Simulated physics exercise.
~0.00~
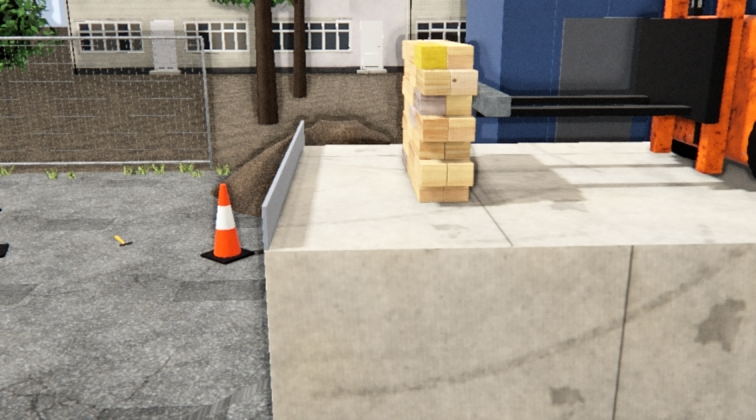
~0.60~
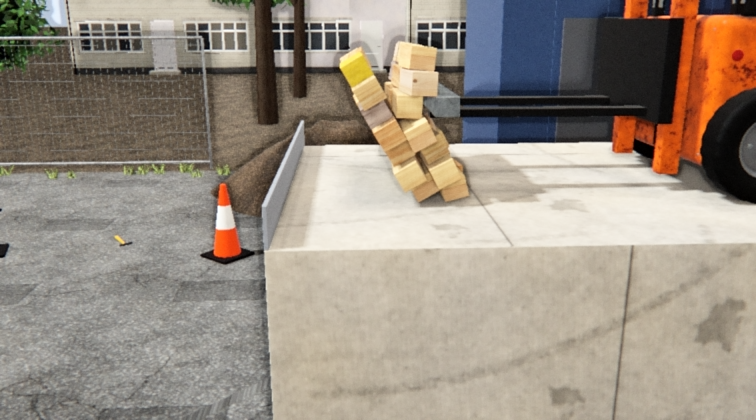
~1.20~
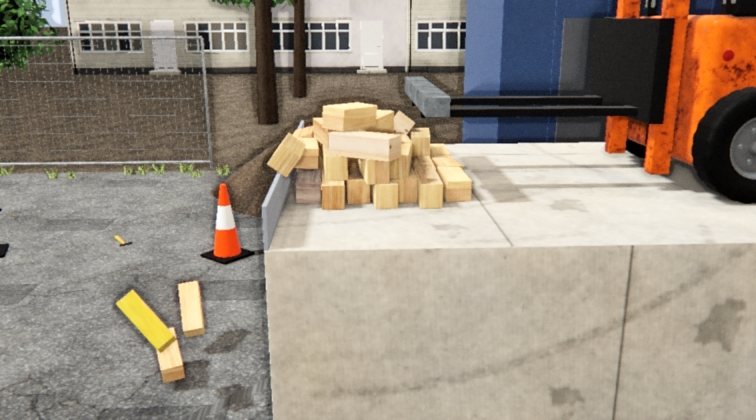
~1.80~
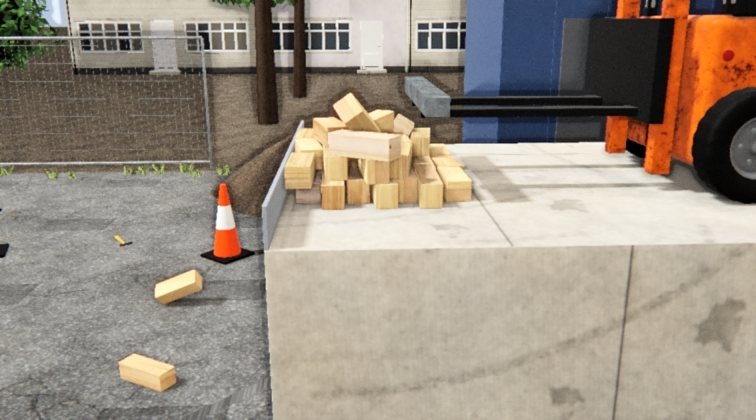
In the video, an orange forklift pushes a beam across its forks into a freestanding stack of wooden blocks on a concrete dock, then stops as the stack topples left into a heap against the low board, with a few blocks, including the yellow one, falling to the ground.
